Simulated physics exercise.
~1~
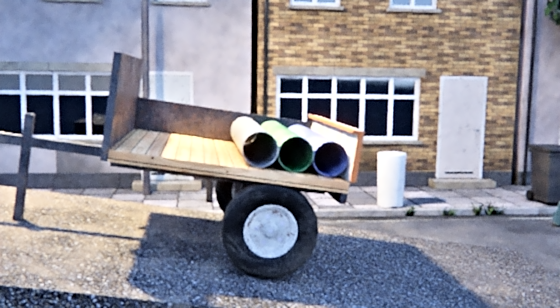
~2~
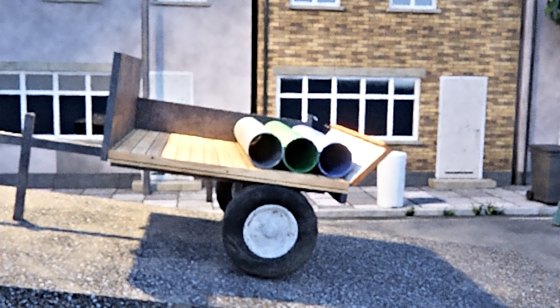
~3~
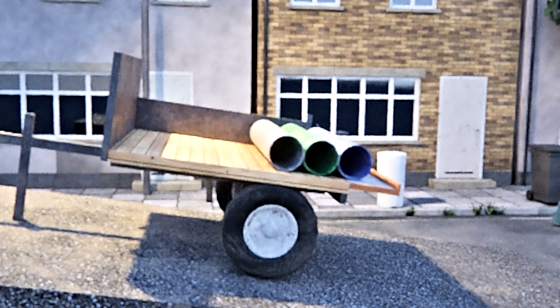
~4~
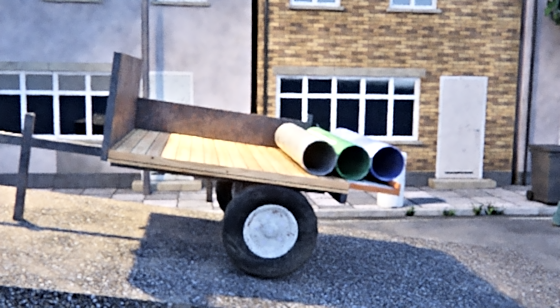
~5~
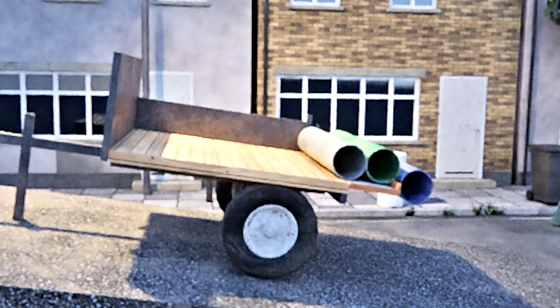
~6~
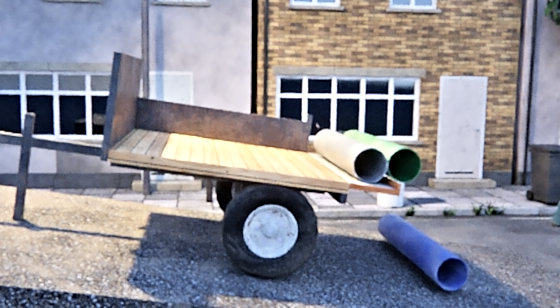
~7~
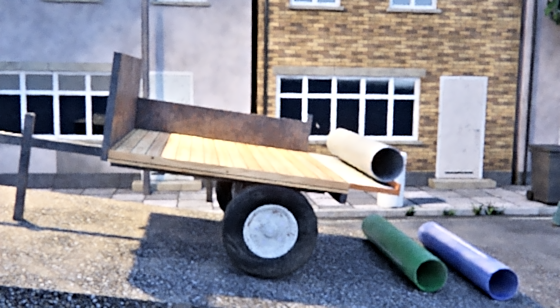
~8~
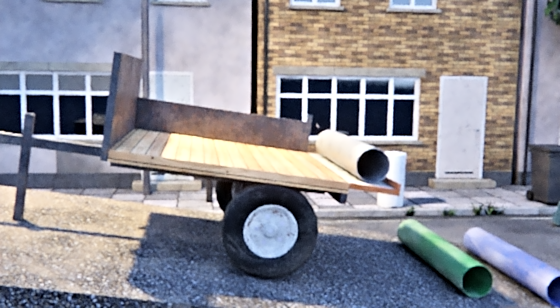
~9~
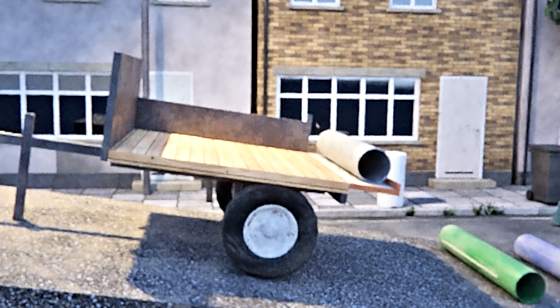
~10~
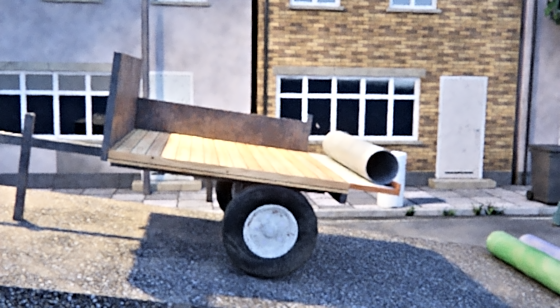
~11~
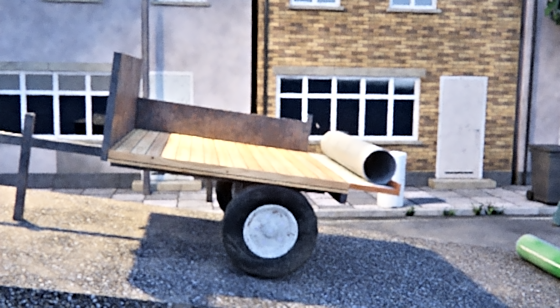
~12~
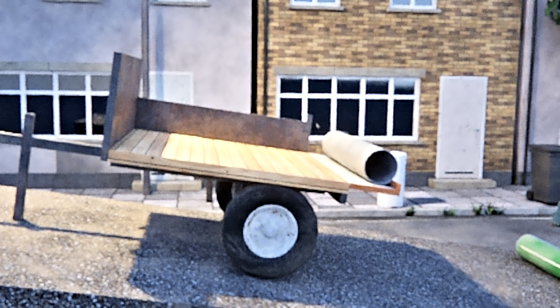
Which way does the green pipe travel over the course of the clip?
The green pipe travels to the right, rolling off the lowered tailgate and on along the ground toward the edge of the view.
